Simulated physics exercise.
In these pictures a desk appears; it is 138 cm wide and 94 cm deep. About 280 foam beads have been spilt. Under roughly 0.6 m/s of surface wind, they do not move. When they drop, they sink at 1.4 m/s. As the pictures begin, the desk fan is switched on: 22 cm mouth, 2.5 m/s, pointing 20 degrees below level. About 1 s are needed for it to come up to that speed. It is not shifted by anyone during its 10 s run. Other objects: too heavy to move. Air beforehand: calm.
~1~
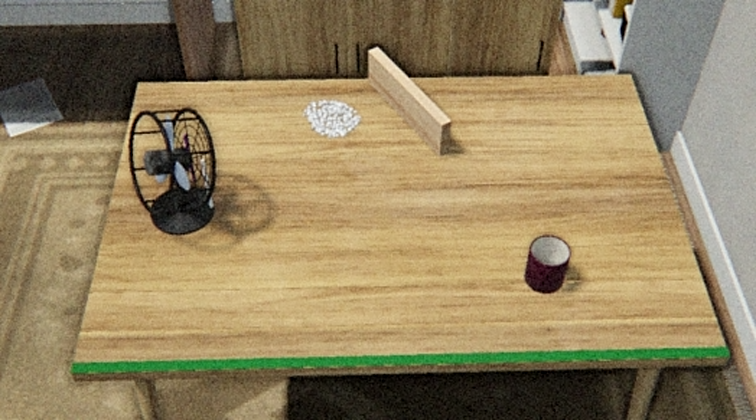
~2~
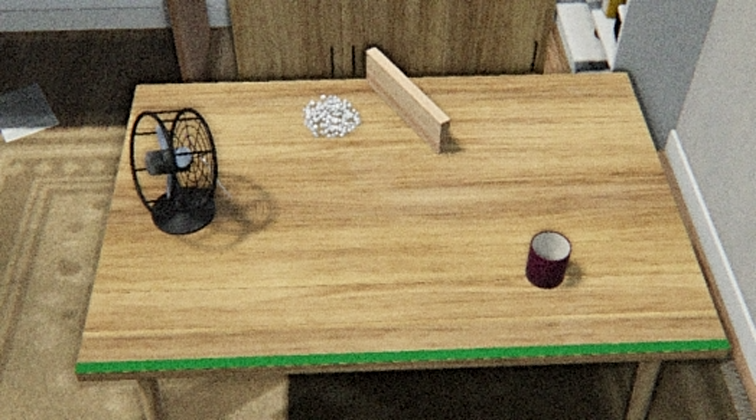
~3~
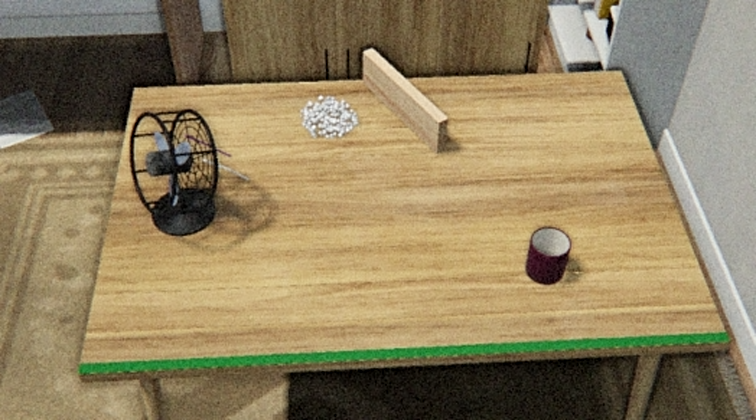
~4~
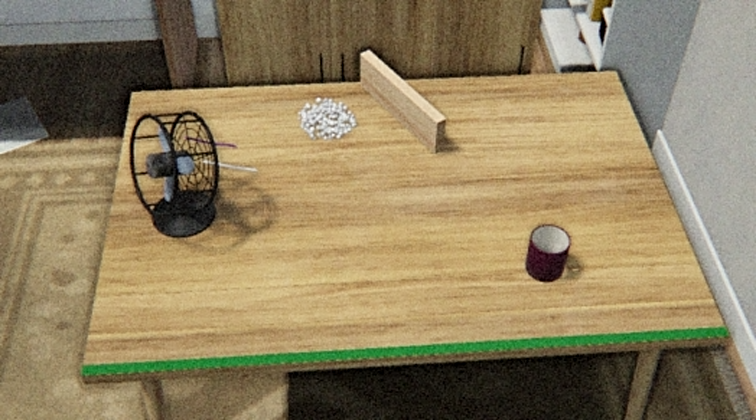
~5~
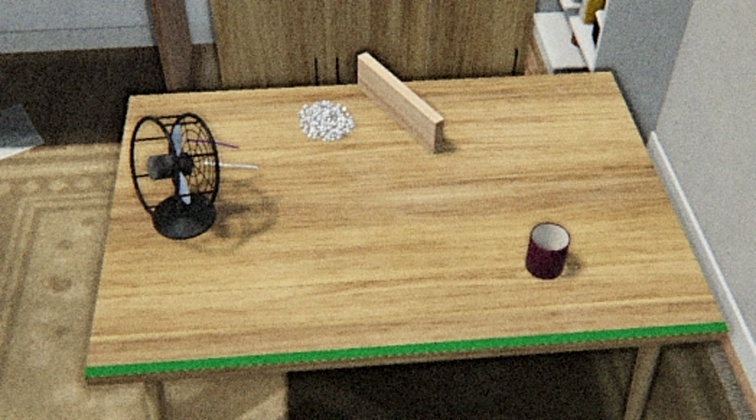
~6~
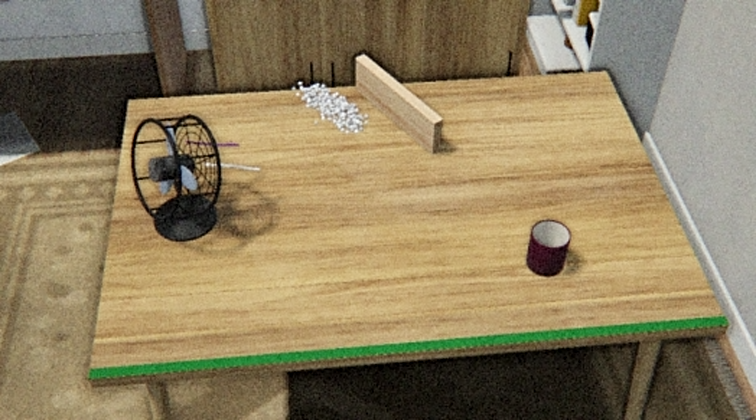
A light wooden desk with a green front edge fills the view, seen from above and in front, in a room with a patterned rug at left. A black desk fan stands at left, a pile of small white beads and an upright wooden board lie toward the back, and a dark purple mug sits at right. The camera drifts slightly while the beads rest, then they spread into a slanting band.
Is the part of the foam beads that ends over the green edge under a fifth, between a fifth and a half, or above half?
Most likely fewer than a fifth finish over that edge.
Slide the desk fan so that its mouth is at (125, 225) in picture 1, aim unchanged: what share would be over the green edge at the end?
Then around 0 percent.
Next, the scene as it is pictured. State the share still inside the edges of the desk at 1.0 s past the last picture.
Roughly 10 per cent.
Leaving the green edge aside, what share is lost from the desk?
Roughly 100 per cent.
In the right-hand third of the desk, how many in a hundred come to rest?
Share at the end: Close to 0 %.
Then, 1.0 s after the last picture, 0 % are over the green edge; 90 % have settled or left.
Then, 2.2 s after the last picture, 0 % are over the green edge; 96 % have settled or left.
Then, 4.6 s after the last picture, 0 % are over the green edge; 100 % have settled or left.
Then, 9.1 s after the last picture, at the end, 0 % are over the green edge.
